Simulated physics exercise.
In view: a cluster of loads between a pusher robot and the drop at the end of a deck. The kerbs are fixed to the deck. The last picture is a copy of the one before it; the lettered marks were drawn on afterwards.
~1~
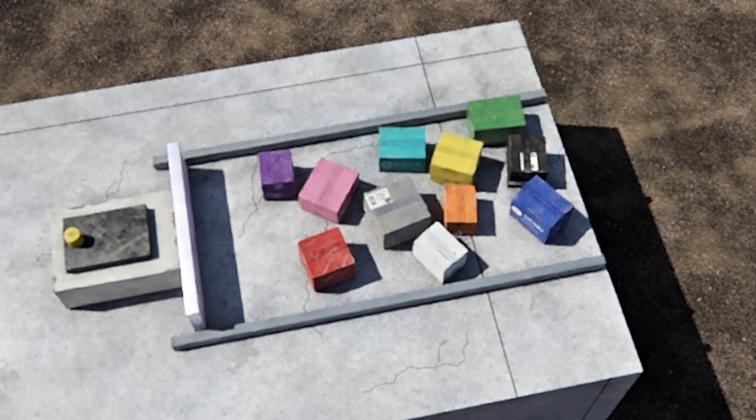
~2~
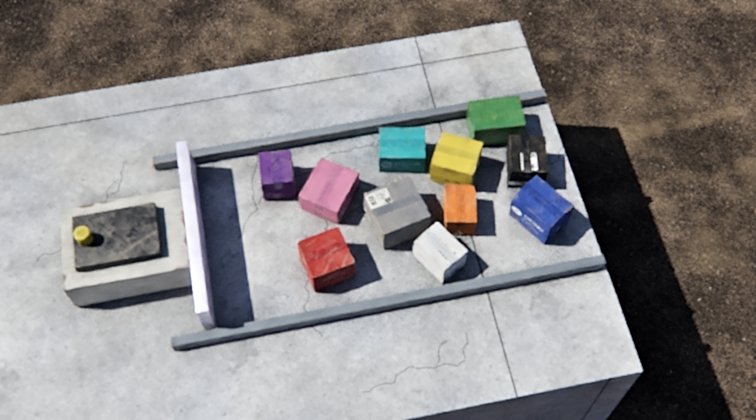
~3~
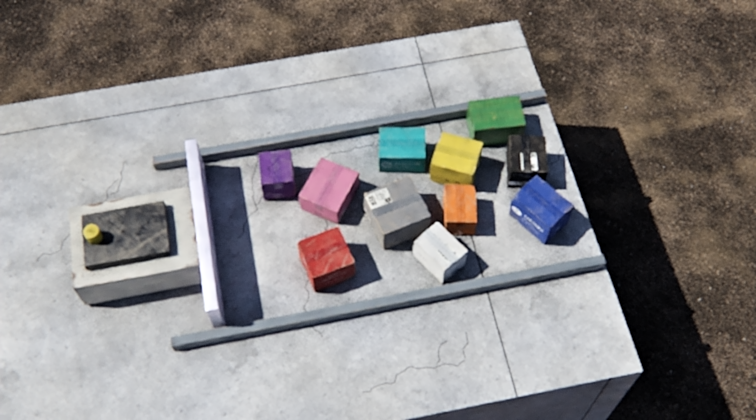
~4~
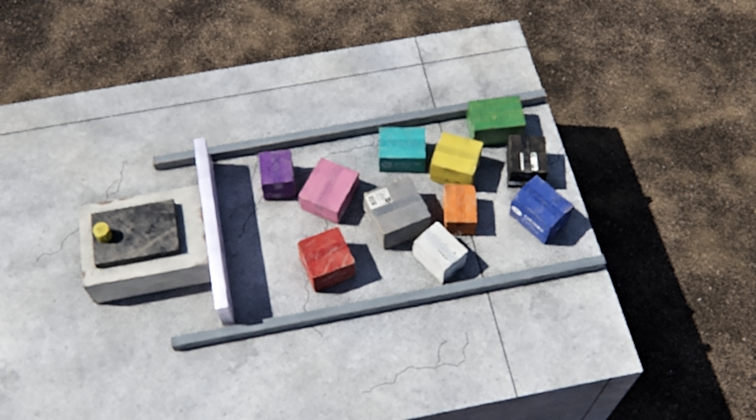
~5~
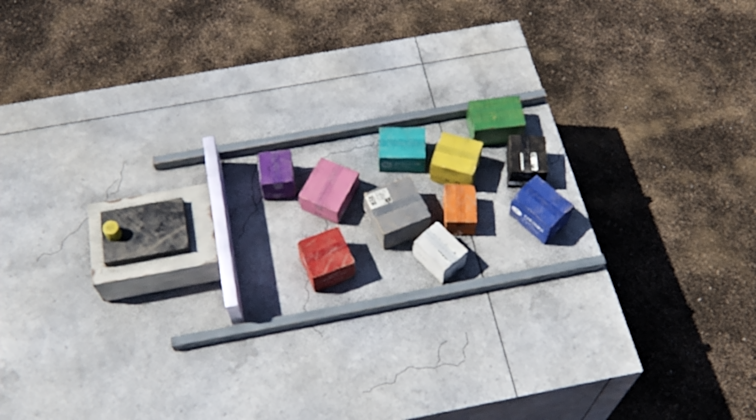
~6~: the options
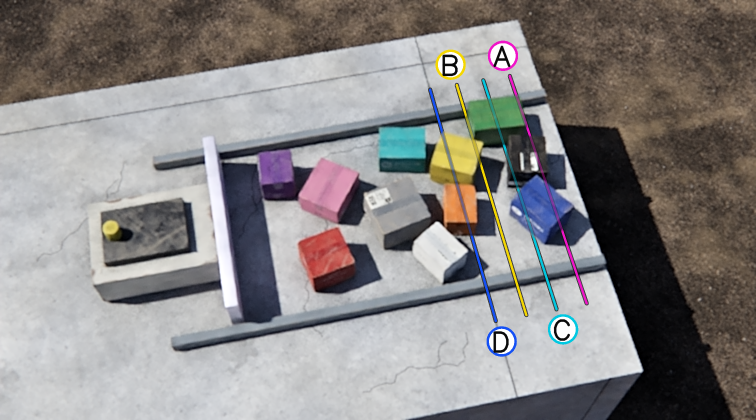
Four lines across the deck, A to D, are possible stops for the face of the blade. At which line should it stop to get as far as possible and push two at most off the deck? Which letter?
The farthest such stop is D.
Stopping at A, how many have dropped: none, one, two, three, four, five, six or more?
By then, six or more.
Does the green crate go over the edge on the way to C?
Yes.
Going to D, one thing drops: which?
The black parcel goes over.
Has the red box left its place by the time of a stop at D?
Yes.
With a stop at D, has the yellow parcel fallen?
No.
On the copy, A at (546, 182); B at (489, 192); C at (517, 187); D at (461, 197).
On D. First, robot (240, 214); purple parcel (320, 161); red box (346, 258).
Then, robot (328, 198); blue box (555, 205); black parcel (529, 159).
Finally, robot (394, 186); black parcel over the edge; green crate (552, 108); one fallen.
By contrast, A drops nine; B drops four; C drops seven.
